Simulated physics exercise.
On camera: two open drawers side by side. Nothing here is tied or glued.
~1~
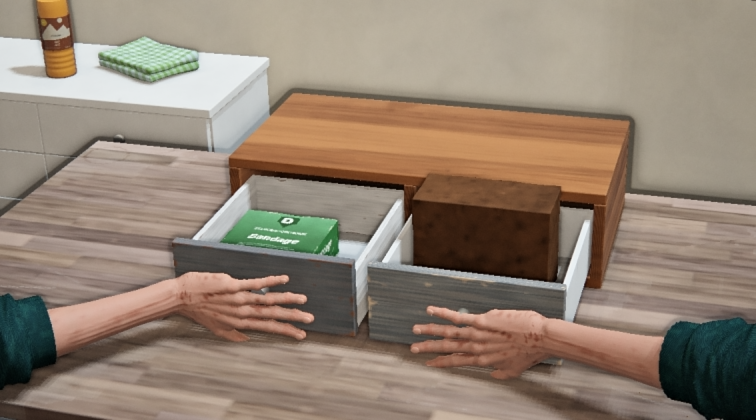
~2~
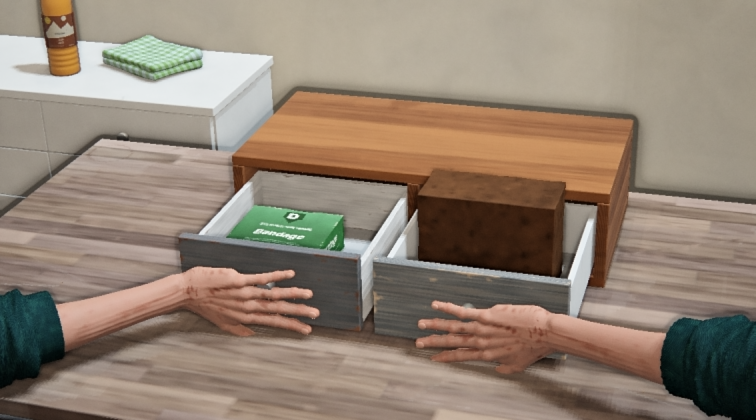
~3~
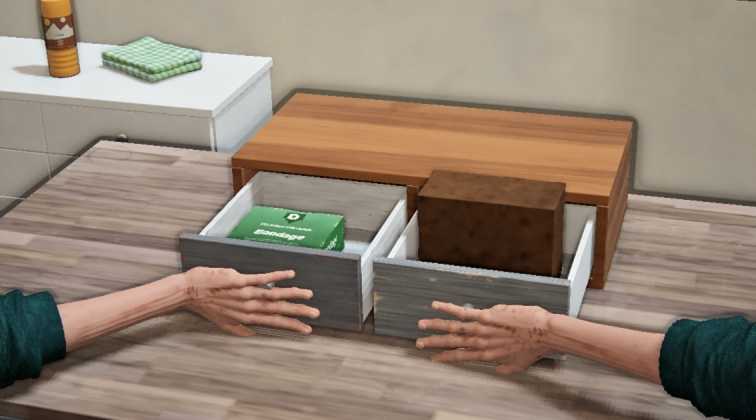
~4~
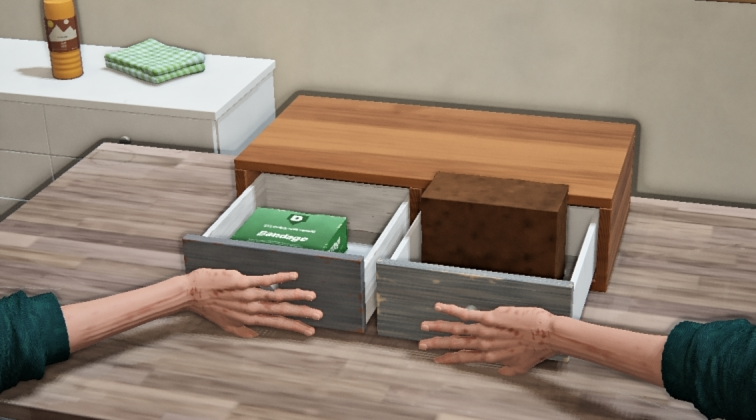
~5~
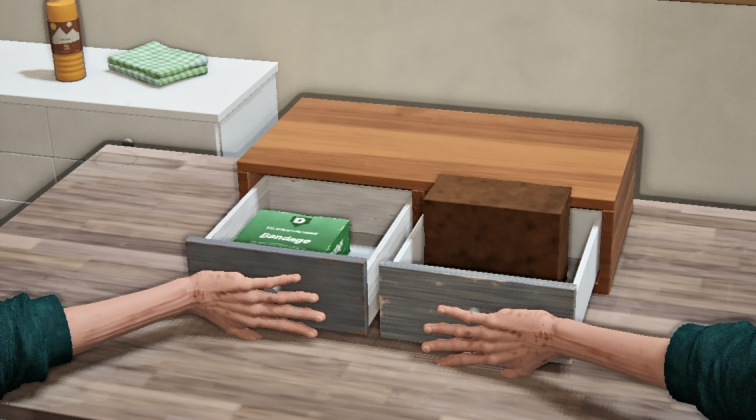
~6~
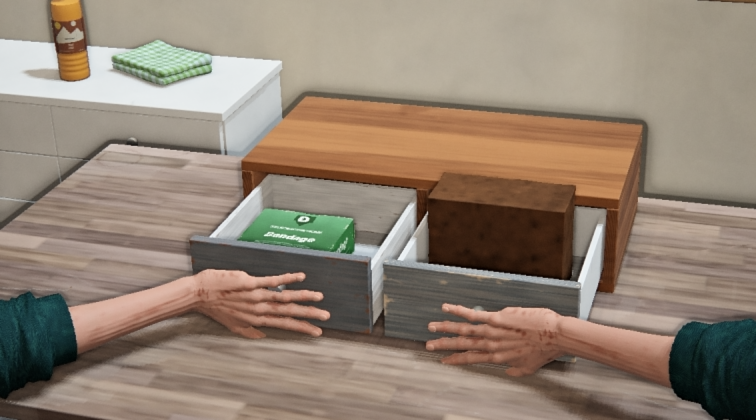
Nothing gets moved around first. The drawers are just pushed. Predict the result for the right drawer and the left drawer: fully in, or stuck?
Right drawer: Stuck. Left drawer: Fully in.
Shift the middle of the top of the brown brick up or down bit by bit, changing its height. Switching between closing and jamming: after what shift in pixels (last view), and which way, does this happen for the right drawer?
Down, by 28 pixels.
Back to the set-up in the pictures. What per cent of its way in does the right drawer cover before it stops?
Estimate: Close to 10 per cent.
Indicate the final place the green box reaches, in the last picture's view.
Its middle settles around (346, 185) in the last picture.
Then, 0.40 s on from there, right drawer stopped, still ajar; left drawer starting in.
Then, 0.74 s on from there, right drawer stopped, still ajar; left drawer about half in.
In the end, the right drawer stays ajar; the left drawer shuts flush.
